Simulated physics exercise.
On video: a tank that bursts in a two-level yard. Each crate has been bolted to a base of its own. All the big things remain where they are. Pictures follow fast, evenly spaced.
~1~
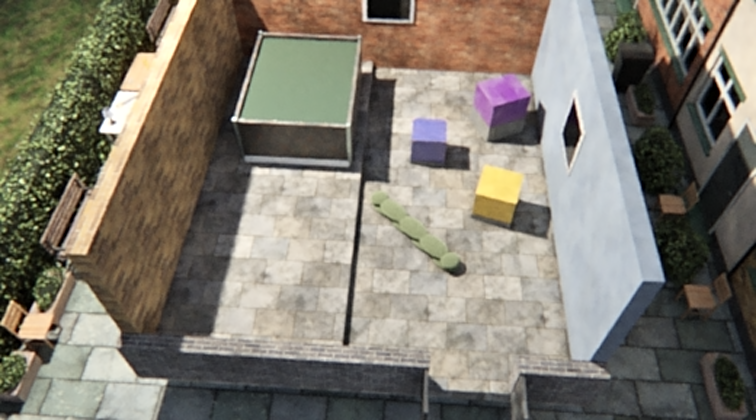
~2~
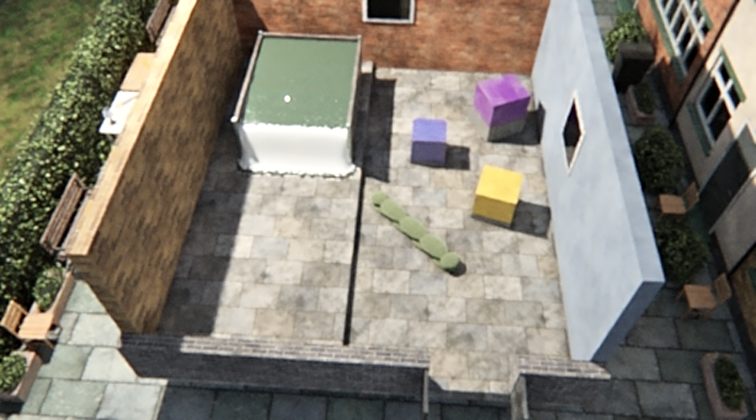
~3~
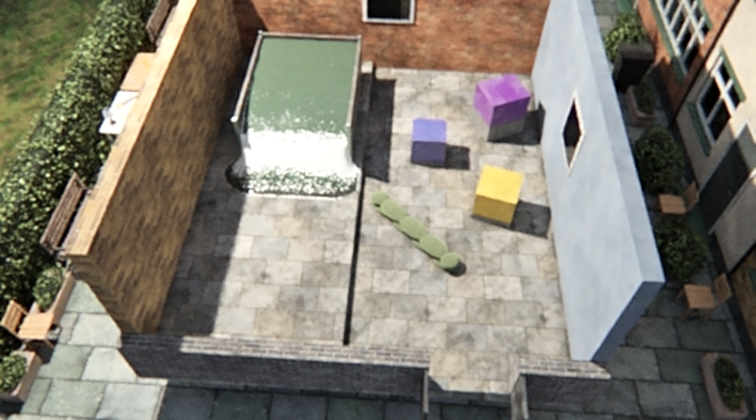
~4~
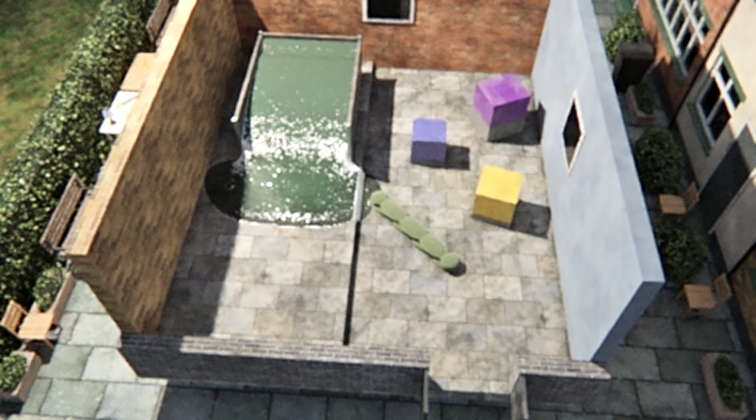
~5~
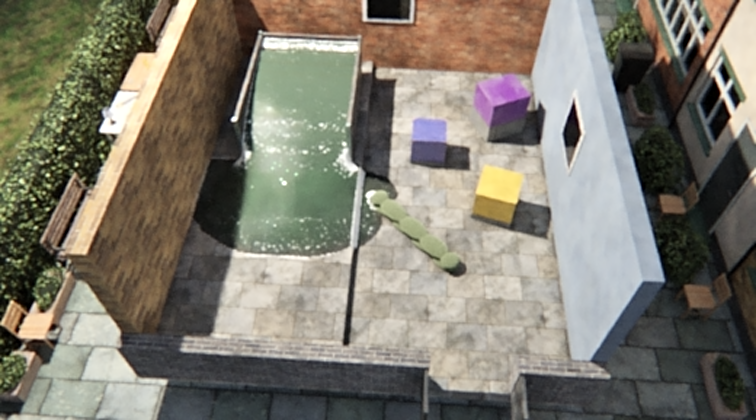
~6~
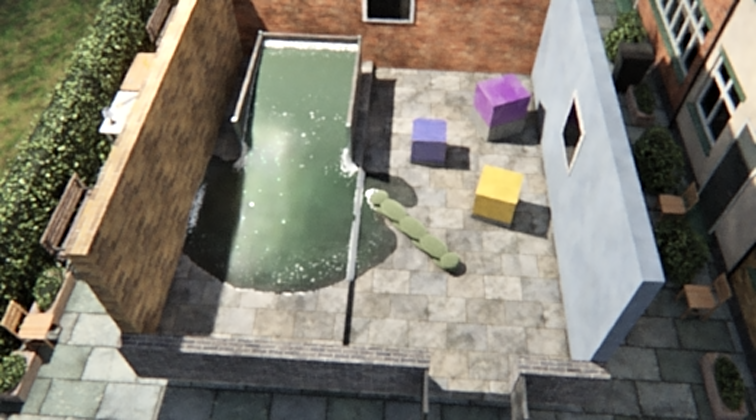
Green water bursting from the front of a tank in a walled yard, spreading across paving beside three still coloured blocks.
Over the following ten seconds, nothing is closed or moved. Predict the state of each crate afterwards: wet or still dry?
One by one: Blue crate: Not safe; yellow crate: Not safe; purple crate: Safe.
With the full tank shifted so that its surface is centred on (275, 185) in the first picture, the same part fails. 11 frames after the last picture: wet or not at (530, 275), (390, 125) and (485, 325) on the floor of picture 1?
As listed: Under water, free of water, covered.
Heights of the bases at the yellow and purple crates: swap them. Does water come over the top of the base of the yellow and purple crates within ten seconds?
Yellow: Stays clear; purple: Is reached.
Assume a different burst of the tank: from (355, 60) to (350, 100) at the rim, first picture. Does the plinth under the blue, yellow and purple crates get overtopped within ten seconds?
Going through them, the blue crate gets reached, the yellow crate gets reached and the purple crate gets reached.
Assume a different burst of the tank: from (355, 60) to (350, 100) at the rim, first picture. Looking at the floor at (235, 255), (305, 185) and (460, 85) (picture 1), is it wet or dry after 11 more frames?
Obs. 1: Moisture-free; obs. 2: Moisture-free; obs. 3: Sodden.
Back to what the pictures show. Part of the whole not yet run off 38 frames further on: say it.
My reckoning gives about 92 %.
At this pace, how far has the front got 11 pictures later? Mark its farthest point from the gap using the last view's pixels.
Farthest reach: About (533, 379).
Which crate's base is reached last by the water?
The purple-painted one, I reckon.
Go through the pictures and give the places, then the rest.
The first frame shows the tank at (302, 80) is whole and still.
In the second frame, the front is at (354, 170), out from the gap at (295, 146).
In the third frame, the front is at (359, 183), out from the gap at (296, 149).
In the fourth frame, water pours out at (296, 151) and has run to (355, 214).
In the fifth frame, water pours out at (296, 152) and has run to (337, 248).
In the sixth frame, water pours out at (296, 152) and has run to (289, 290).
A moment on, water covers 45 % of the floor; the blue crate not reached, the yellow crate water round its plinth, the purple crate not reached.
Next, water covers 50 % of the floor; the blue crate water round its plinth, the yellow crate water round its plinth, the purple crate not reached.
Then, water covers 55 % of the floor; the blue crate water round its plinth, the yellow crate water round its plinth, the purple crate not reached.
Later, water covers 85 % of the floor; the blue crate water round its plinth, the yellow crate water round its plinth, the purple crate water round its plinth.
In the end, water covers 95 % of the floor; the blue crate was topped, the yellow crate was topped, the purple crate stayed above the water.
